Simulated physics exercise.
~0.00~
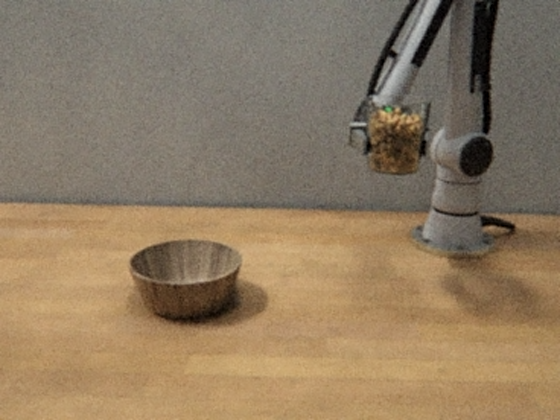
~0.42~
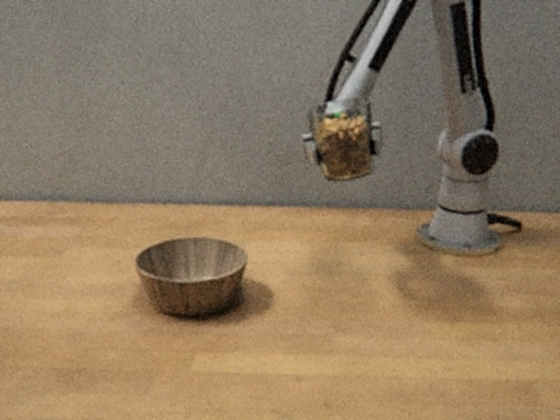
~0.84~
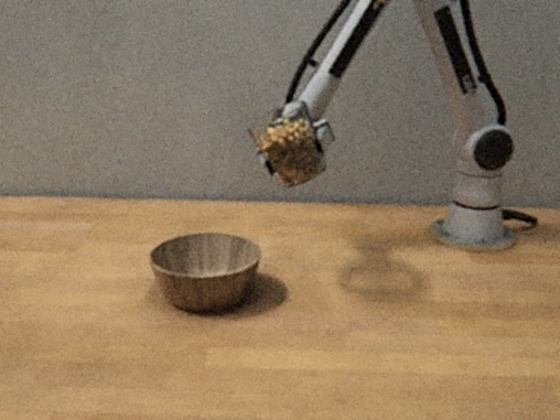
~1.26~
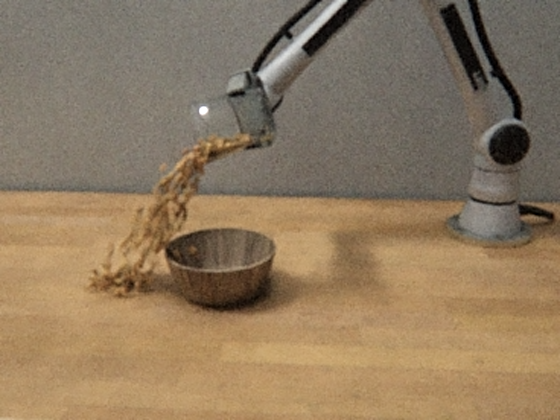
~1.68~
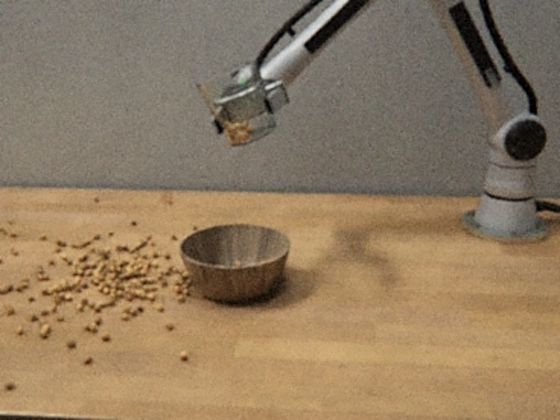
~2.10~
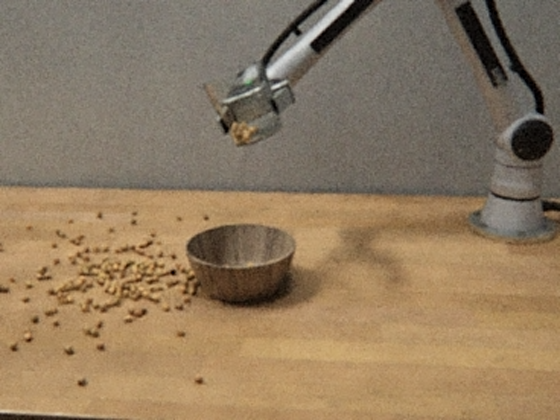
A pale grey robot arm with black cables stands at the right of a light wooden table against a plain grey wall, seen from the front and slightly above. It holds a clear tumbler full of golden-tan chickpeas, while a brown wooden bowl sits left of centre. The arm carries the tumbler left, tilting it as it goes, then tips it over near the bowl. The chickpeas pour out in a slanting stream, many landing beyond the bowl's left side. The arm swings the tumbler partly back and stops, with a few pieces still inside and many scattered across the table at left.
